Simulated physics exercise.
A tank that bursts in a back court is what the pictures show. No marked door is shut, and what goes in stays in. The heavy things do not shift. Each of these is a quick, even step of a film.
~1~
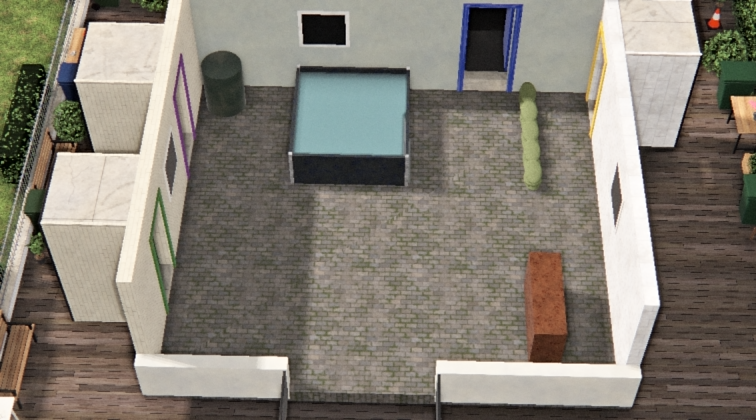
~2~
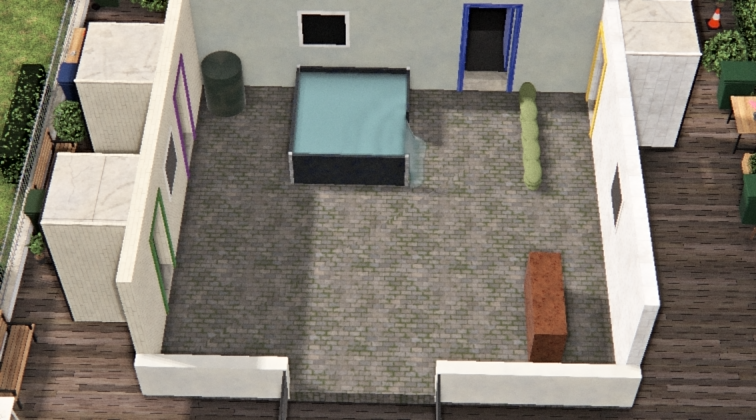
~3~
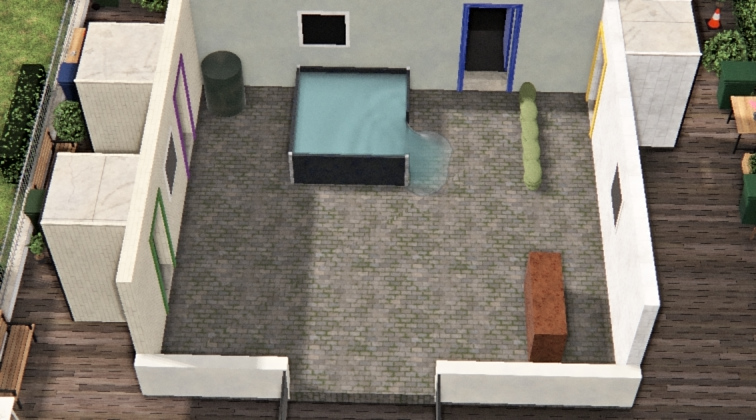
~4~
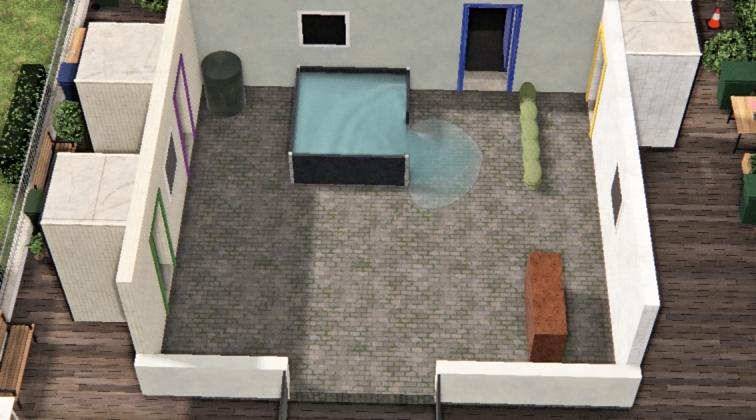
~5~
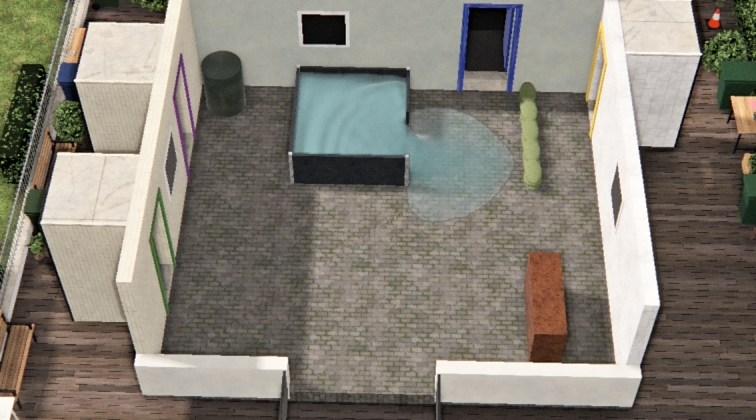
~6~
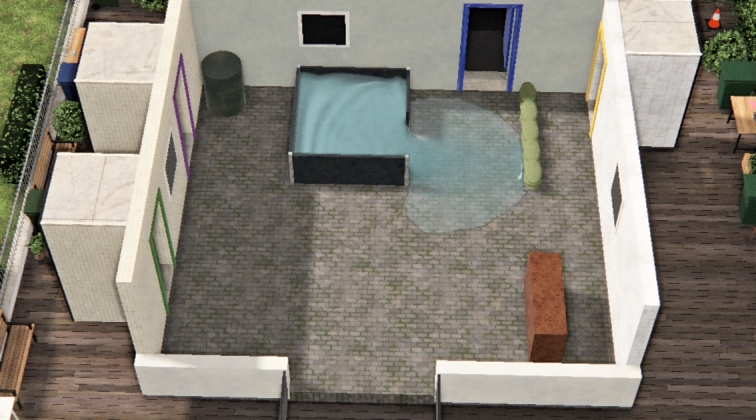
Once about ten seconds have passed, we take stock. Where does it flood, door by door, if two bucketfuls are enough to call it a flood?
At the yellow door it floods; at the green door it does not flood; at the blue door it does not flood; at the purple door it does not flood.
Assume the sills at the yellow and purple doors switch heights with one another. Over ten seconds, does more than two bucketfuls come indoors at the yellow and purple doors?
My guess: The yellow door remains short while the purple door remains short.
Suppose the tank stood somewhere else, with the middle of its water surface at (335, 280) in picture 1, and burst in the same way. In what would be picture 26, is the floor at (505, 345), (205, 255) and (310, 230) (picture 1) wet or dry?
Taking the three spots in turn, I'd say drenched, then spared, then spared.
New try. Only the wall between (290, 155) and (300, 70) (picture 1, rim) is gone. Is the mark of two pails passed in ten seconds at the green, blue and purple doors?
Result: Green door misses it, blue door misses it, purple door tops it.
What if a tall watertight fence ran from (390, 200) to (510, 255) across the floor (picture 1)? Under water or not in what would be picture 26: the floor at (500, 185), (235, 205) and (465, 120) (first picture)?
In order: Soaked, untouched, soaked.
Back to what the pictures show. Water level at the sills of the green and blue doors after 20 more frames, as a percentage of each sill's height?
I'd put it at close to 0 and 80 per cent.
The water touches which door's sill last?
It's the green door.
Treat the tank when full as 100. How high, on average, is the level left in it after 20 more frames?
My best guess is about 42 per cent.
A moment on, water covers 20 % of the floor; the yellow door not reached, the green door not reached, the blue door wet at the sill, nothing in, the purple door not reached.
Next, water covers 35 % of the floor; the yellow door not reached, the green door not reached, the blue door wet at the sill, nothing in, the purple door not reached.
Then, water covers 40 % of the floor; the yellow door wet at the sill, nothing in, the green door not reached, the blue door under two buckets in, the purple door not reached.
Later, water covers 65 % of the floor; the yellow door wet at the sill, nothing in, the green door not reached, the blue door under two buckets in, the purple door wet at the sill, nothing in.
In the end, water covers 90 % of the floor; the yellow door over two buckets in, the green door wet at the sill, nothing in, the blue door under two buckets in, the purple door wet at the sill, nothing in.
